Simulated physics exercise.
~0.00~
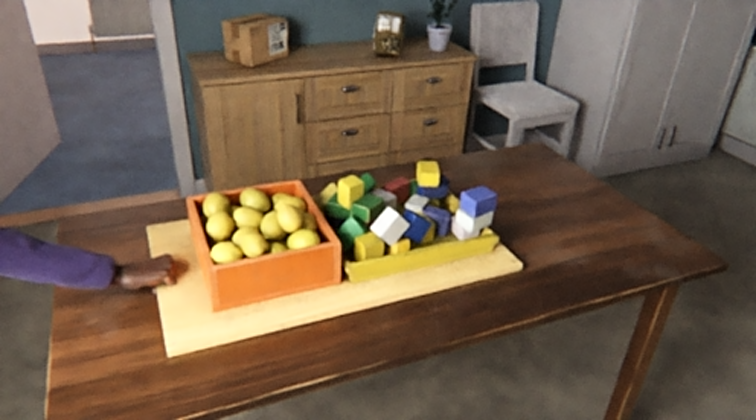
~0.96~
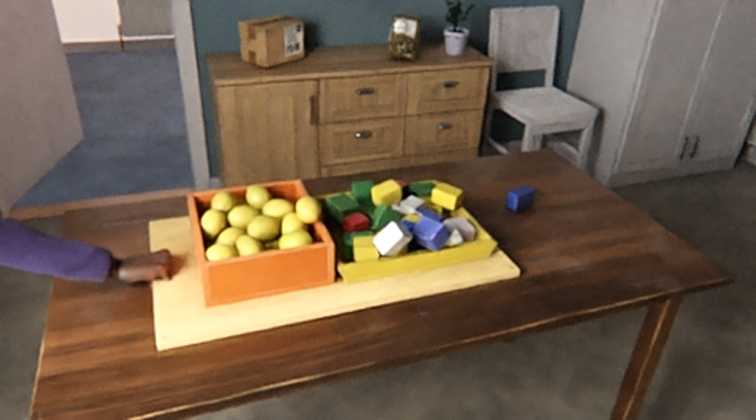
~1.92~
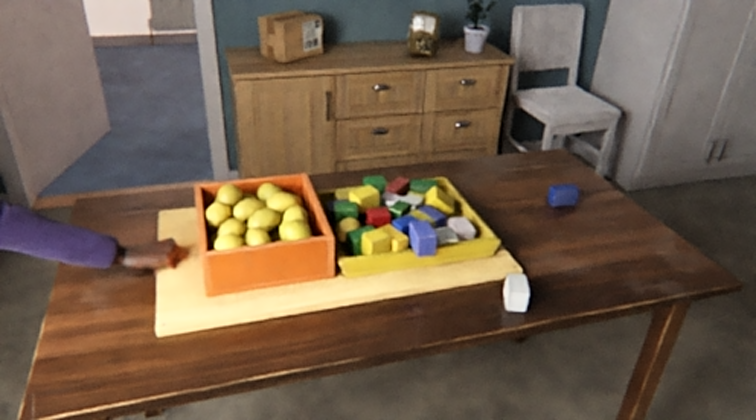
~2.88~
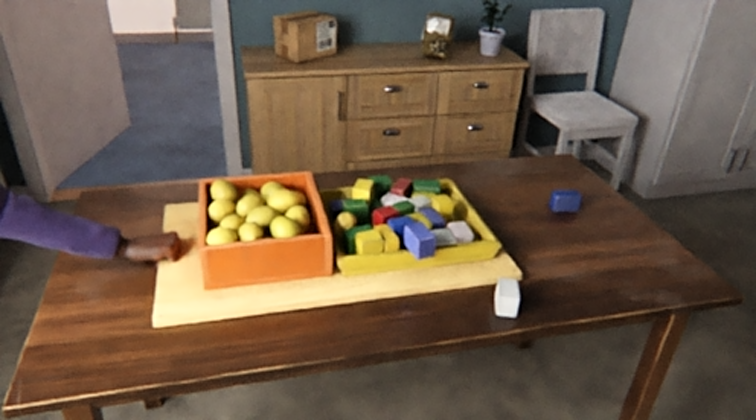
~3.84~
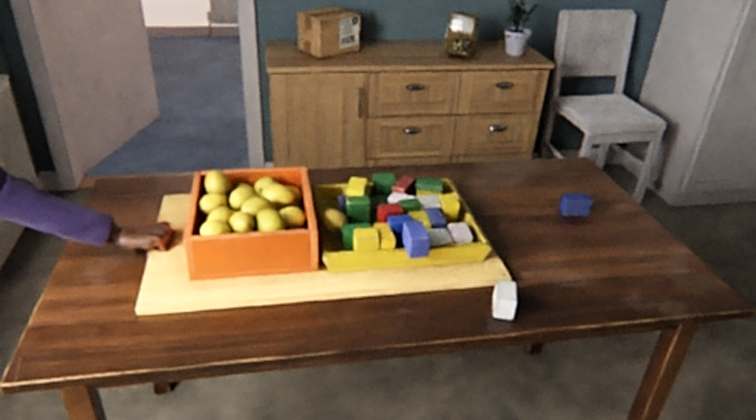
A pale board carrying an orange tray of lemon-like yellow fruit and a yellow tray of colourful toy bricks shifted back and forth beside a purple-sleeved hand, until first a blue brick, then a white one, ended up on the wooden table.
